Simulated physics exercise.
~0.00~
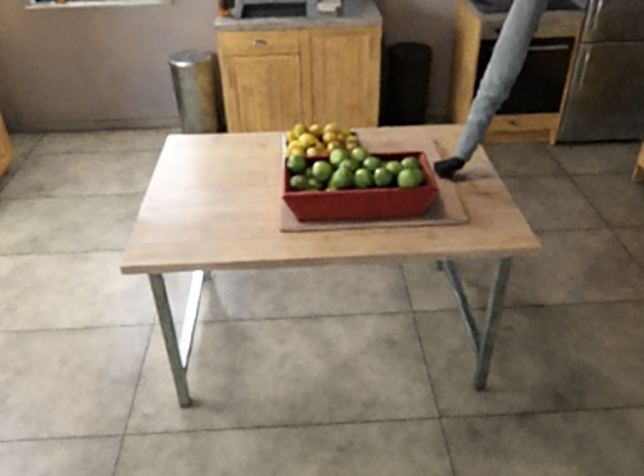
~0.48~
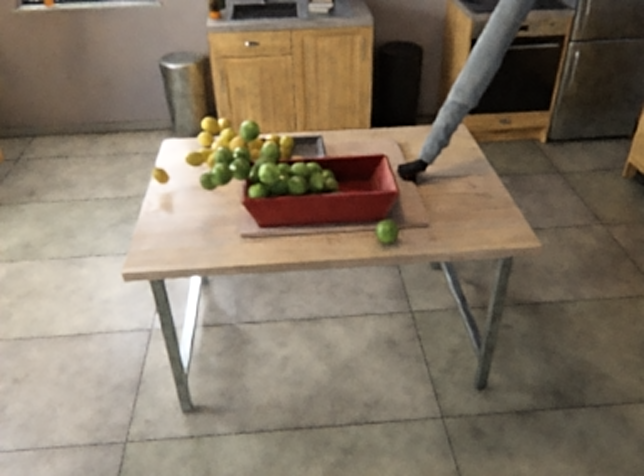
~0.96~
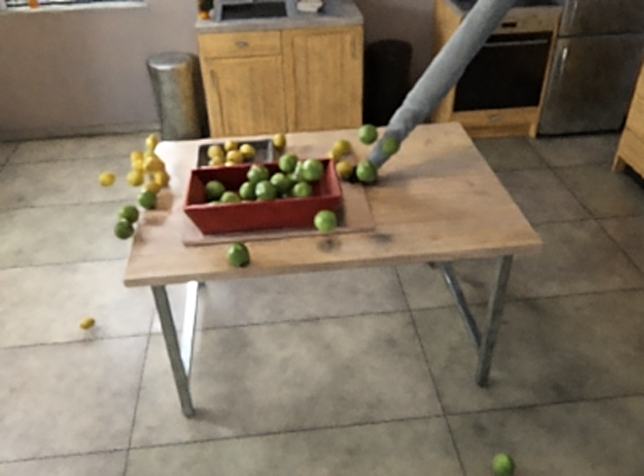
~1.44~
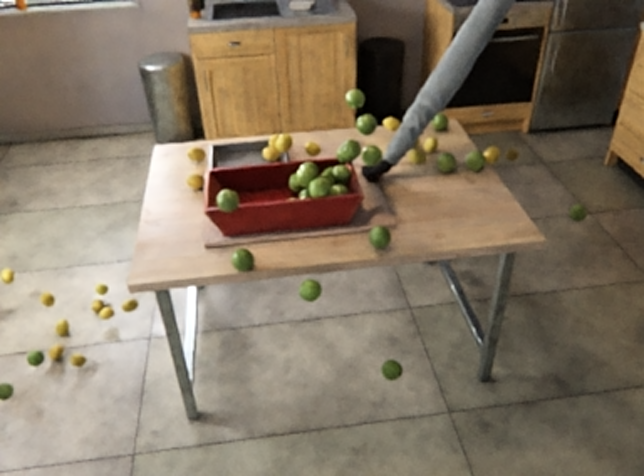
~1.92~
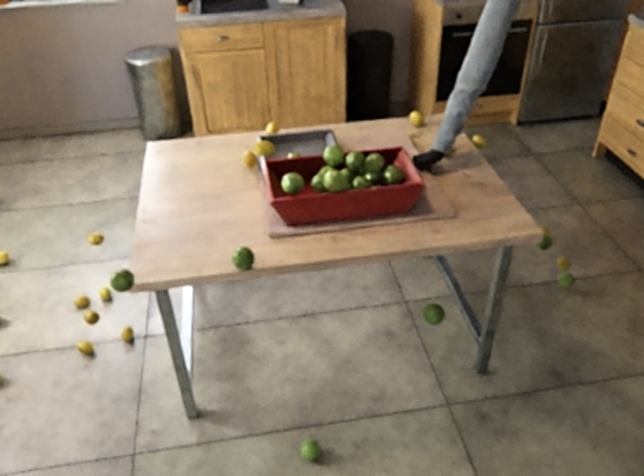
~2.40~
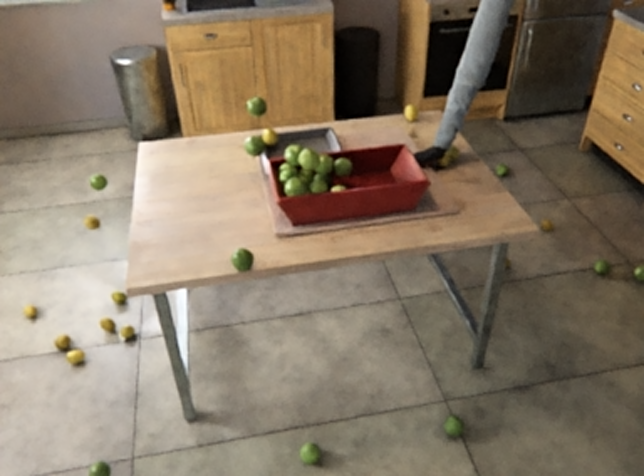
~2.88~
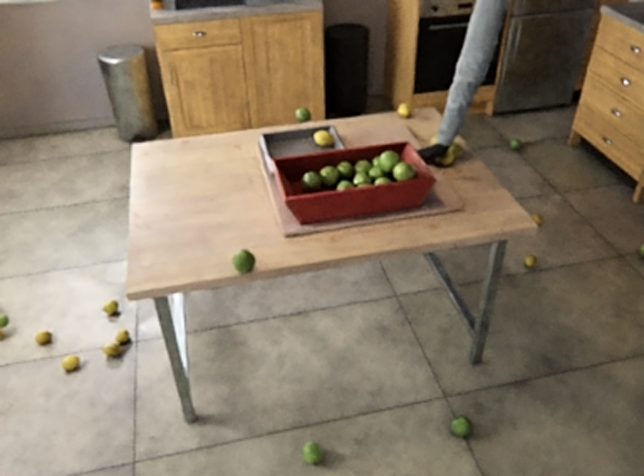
In a kitchen with a tiled floor, a wooden table holds a board carrying a red tub of green apples and a grey tub of lemons, with a gloved hand at the board's right edge. The hand jerks the board left, and fruit piles up and spills over the tubs' left sides. As the board reaches the left and starts back, lemons and apples scatter across the table and drop to the floor. The hand pushes and pulls it further, tossing out more fruit. Finally, the red tub still holds a cluster of apples, the grey tub is nearly empty, and fruit lies strewn around the floor.
